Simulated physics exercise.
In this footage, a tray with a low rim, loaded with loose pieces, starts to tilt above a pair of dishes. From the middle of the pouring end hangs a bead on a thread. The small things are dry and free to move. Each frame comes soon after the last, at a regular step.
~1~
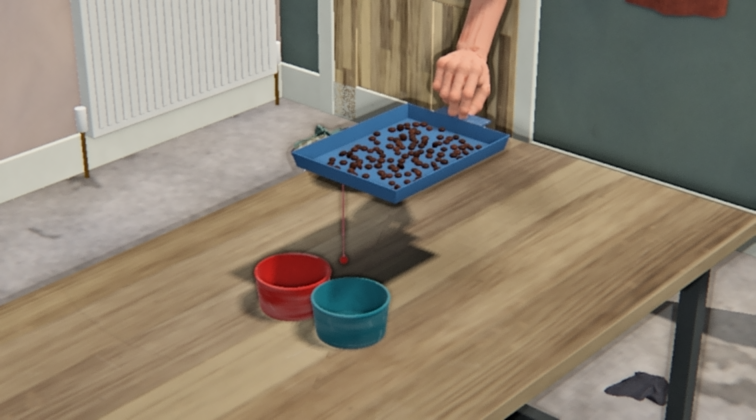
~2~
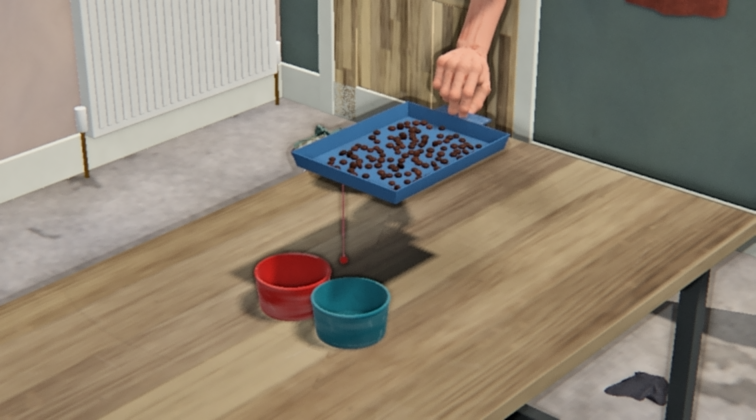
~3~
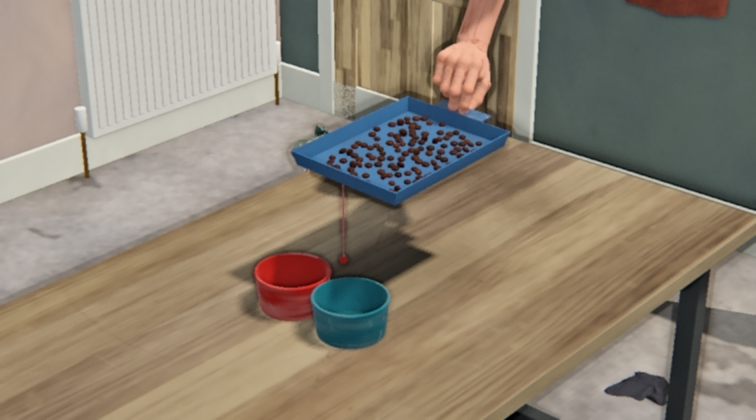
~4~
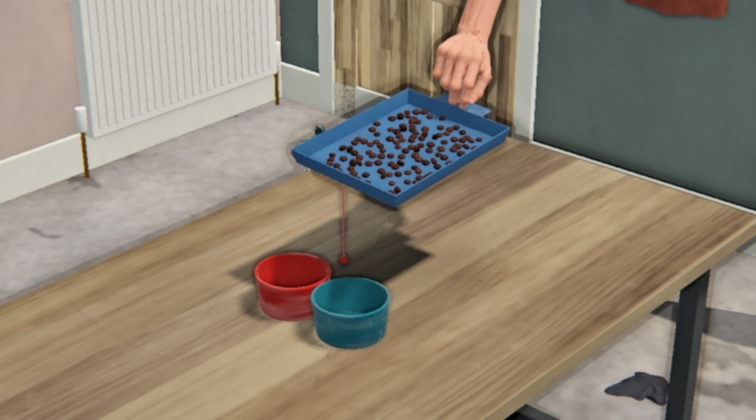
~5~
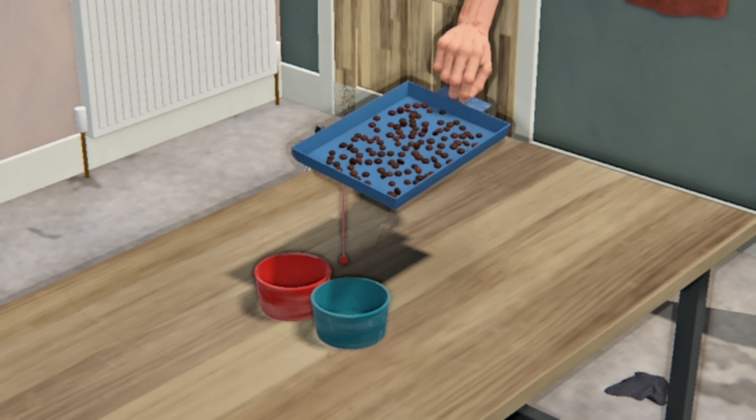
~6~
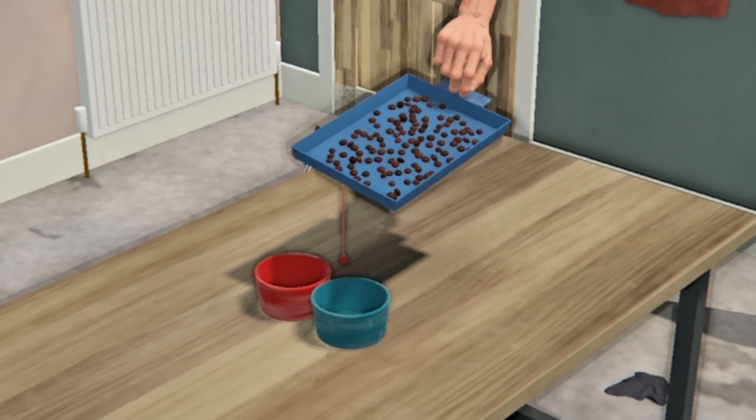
A hand slowly tilts a blue tray of small brown pieces above red and teal dishes.
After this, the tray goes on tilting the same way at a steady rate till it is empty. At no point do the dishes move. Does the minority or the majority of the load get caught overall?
I expect the dishes to end up with a lesser share of the load.
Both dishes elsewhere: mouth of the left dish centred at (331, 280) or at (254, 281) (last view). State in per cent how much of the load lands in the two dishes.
First try: Roughly 50 per cent; second try: Roughly 0 per cent.
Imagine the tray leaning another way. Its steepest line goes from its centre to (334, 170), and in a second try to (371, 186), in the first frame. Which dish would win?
So, the dish at the left the first time round, the dish at the right the second.
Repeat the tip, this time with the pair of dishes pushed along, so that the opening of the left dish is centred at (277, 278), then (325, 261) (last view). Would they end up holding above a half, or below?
Try 1: A lesser share; try 2: The greater share.
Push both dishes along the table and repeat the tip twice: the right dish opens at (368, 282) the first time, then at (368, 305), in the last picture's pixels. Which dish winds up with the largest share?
Result, first place: The righthand one; second place: The righthand one.
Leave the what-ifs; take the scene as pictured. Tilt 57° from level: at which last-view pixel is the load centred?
Mark it at roughly (398, 178) in the final frame.
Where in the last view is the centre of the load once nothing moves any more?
Around (396, 325).
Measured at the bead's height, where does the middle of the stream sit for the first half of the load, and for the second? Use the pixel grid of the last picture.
I'd put it at roughly (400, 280), and after that at roughly (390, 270).
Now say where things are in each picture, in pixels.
Corners of the pouring end (297, 152) and (395, 188), level; middle of the load (411, 153), flat chocolate drops; left dish (267, 298); right dish (325, 325); bead on its thread (344, 260), in the first picture.
Corners of the pouring end (297, 152) and (395, 189), level; middle of the load (411, 152), in the second picture.
Corners of the pouring end (297, 150) and (395, 190), tipped barely, lowest at the right corner; middle of the load (411, 150), in the third picture.
Corners of the pouring end (297, 149) and (395, 193), tipped a little, lowest at the right corner; middle of the load (411, 147), in the fourth picture.
Corners of the pouring end (296, 147) and (395, 195), tipped a little, lowest at the right corner; middle of the load (411, 144), in the fifth picture.
Corners of the pouring end (296, 146) and (395, 198), tipped a little, lowest at the right corner; middle of the load (411, 141); left dish (267, 298); right dish (325, 325), in the sixth picture.
Just after the last frame, tray tipped steeply; every one on the tray.
A moment on, tray tipped right over; roughly a third on the tray; about a tenth in the right dish; roughly a third outside both; roughly a quarter in the air.
Further on, tray tipped past a quarter turn; roughly a quarter in the right dish; the larger part outside both.
When it is over, tray tipped past a quarter turn; roughly a quarter in the right dish; not one in the left dish; the larger part outside both.
